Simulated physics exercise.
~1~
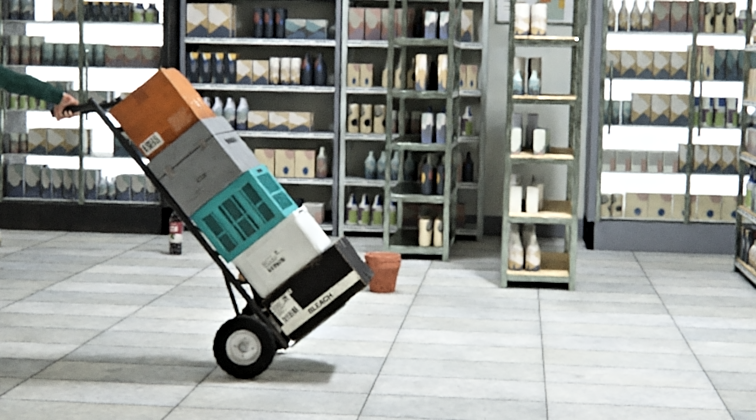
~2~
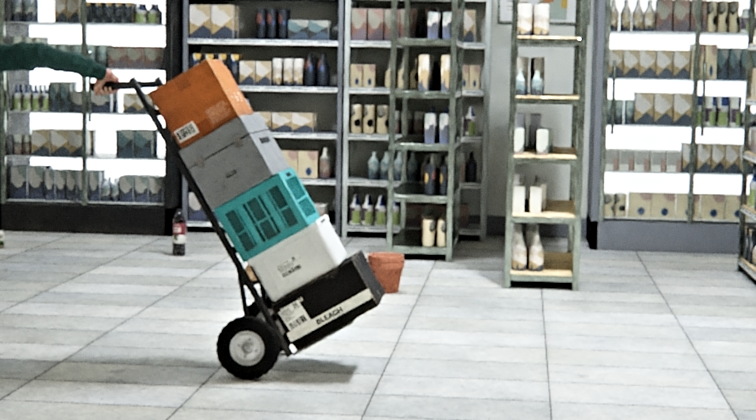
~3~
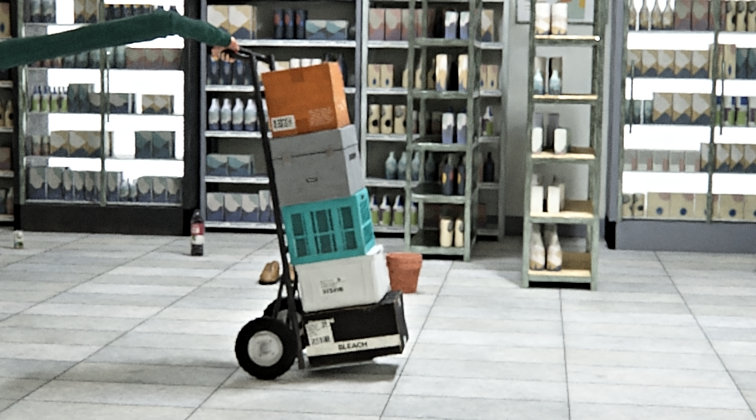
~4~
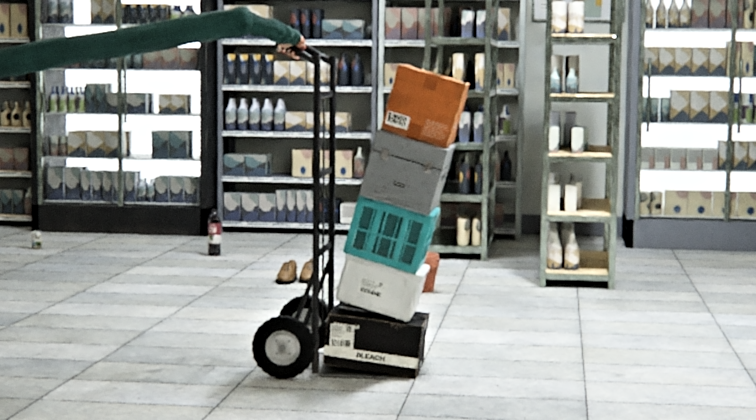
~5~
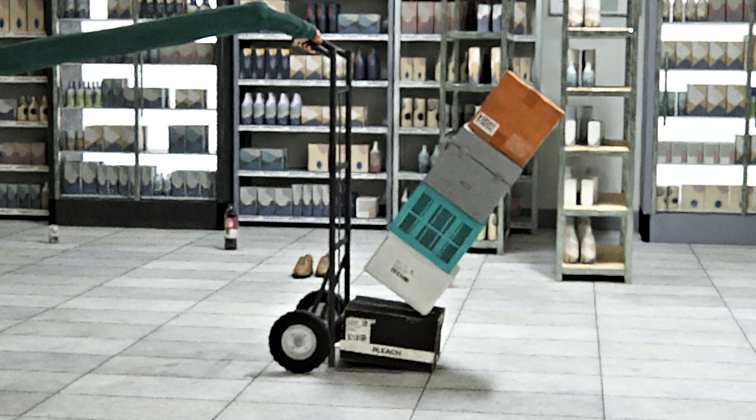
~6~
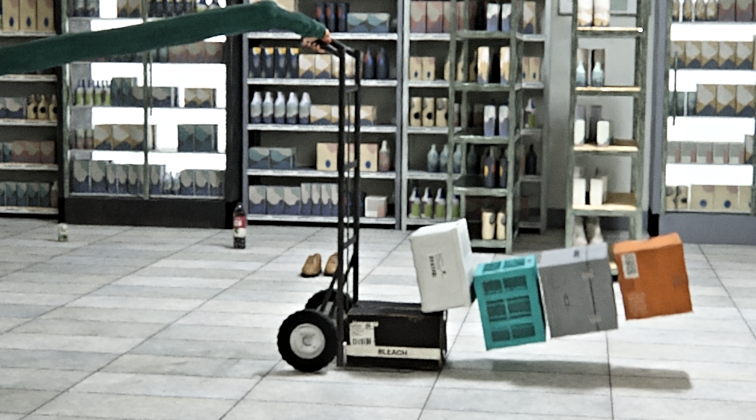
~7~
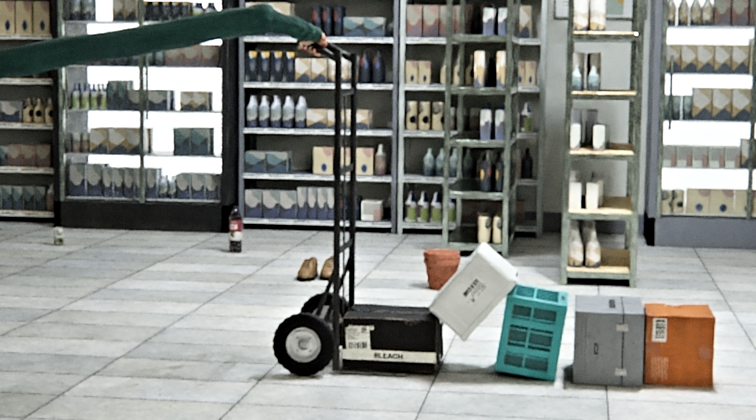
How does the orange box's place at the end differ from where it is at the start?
At the start the orange box is on top of the stack on the tilted hand truck. By the end it is down on the floor, farthest to the right of the fallen boxes.
